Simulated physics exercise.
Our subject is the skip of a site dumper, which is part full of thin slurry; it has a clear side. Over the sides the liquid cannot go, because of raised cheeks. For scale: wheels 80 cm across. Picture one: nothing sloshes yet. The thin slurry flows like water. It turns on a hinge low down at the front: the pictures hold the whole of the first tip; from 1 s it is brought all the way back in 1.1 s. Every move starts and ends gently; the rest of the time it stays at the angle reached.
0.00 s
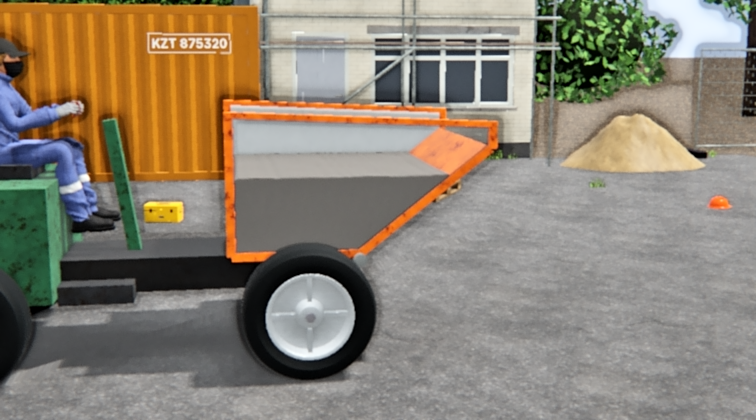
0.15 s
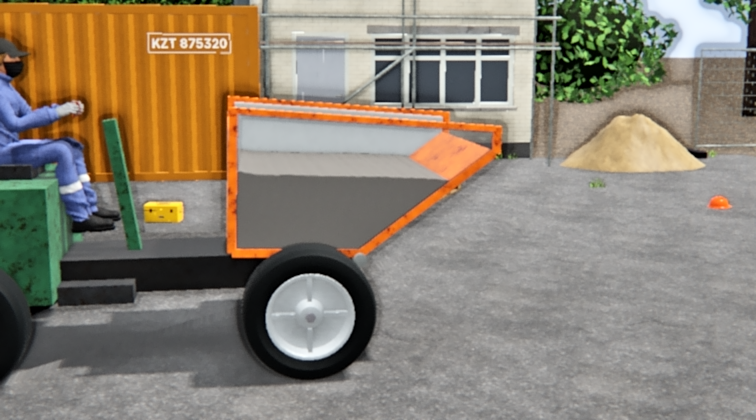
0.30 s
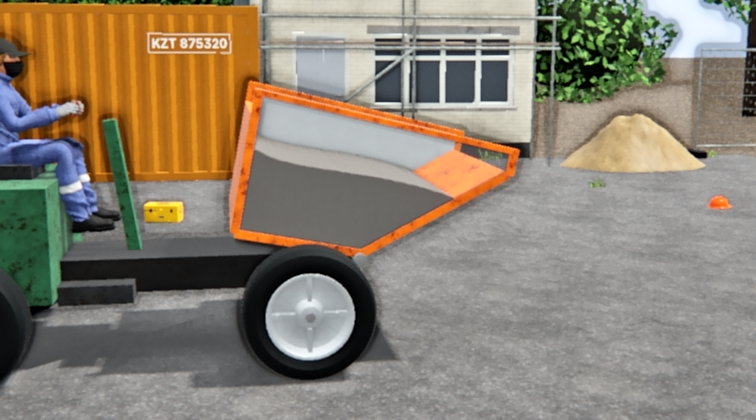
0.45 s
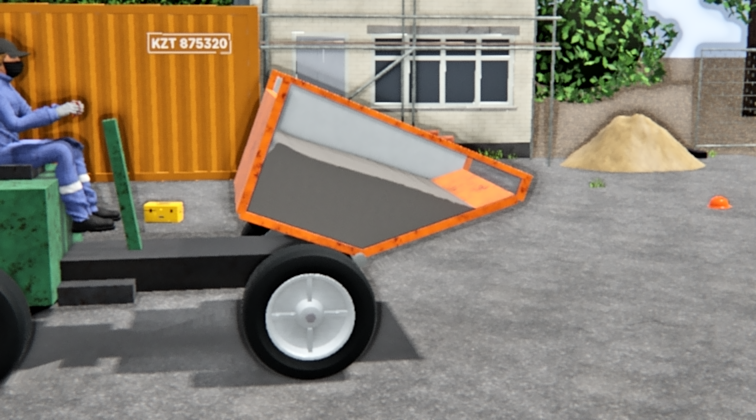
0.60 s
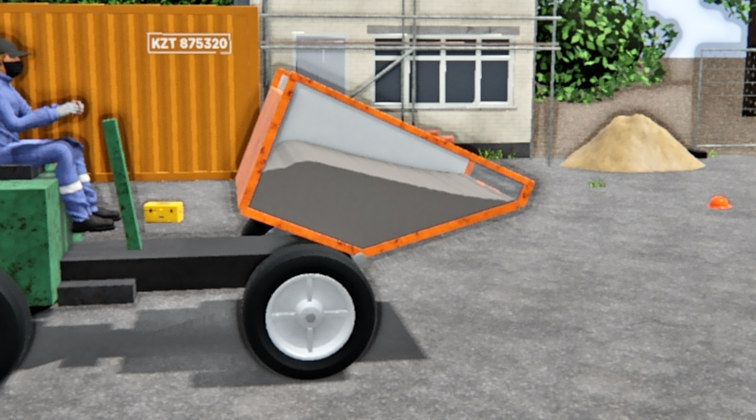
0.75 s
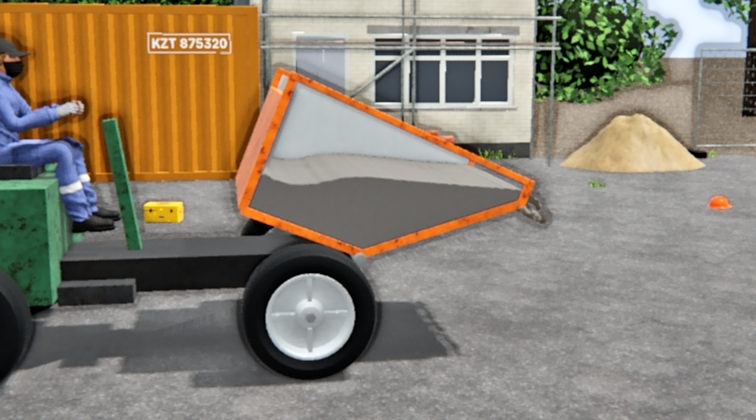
In this clip, a site dumper's orange, clear-sided skip tilts forwards to the right while a masked person sits at the left; the grey slurry inside shifts towards the front, levels out, and a little runs over the lip.
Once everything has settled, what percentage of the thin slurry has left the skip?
About 44 per cent.
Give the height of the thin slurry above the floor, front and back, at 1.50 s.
It reads roughly 30 cm up front and 2 cm at the back.
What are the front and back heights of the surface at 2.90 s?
Reading: About 26 cm in front, about 32 cm behind.
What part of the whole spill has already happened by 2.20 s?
About 90 percent, give or take.
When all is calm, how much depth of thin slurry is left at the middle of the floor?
Close to 18 cm of depth there.
After 1.50 s the skip is at 13° forwards, the surface stands 31 cm on the front, 2 cm on the back; the loss stands at 36 per cent, over the front.
After 2.20 s the surface stands 22 cm on the front, 52 cm on the back; the loss stands at 38 per cent, over the front.
After 2.90 s the surface stands 26 cm on the front, 31 cm on the back; the loss stands at 39 per cent, over the front.
After 4.99 s the loss stands at 44 per cent, over the front, 269 of 607 litres.
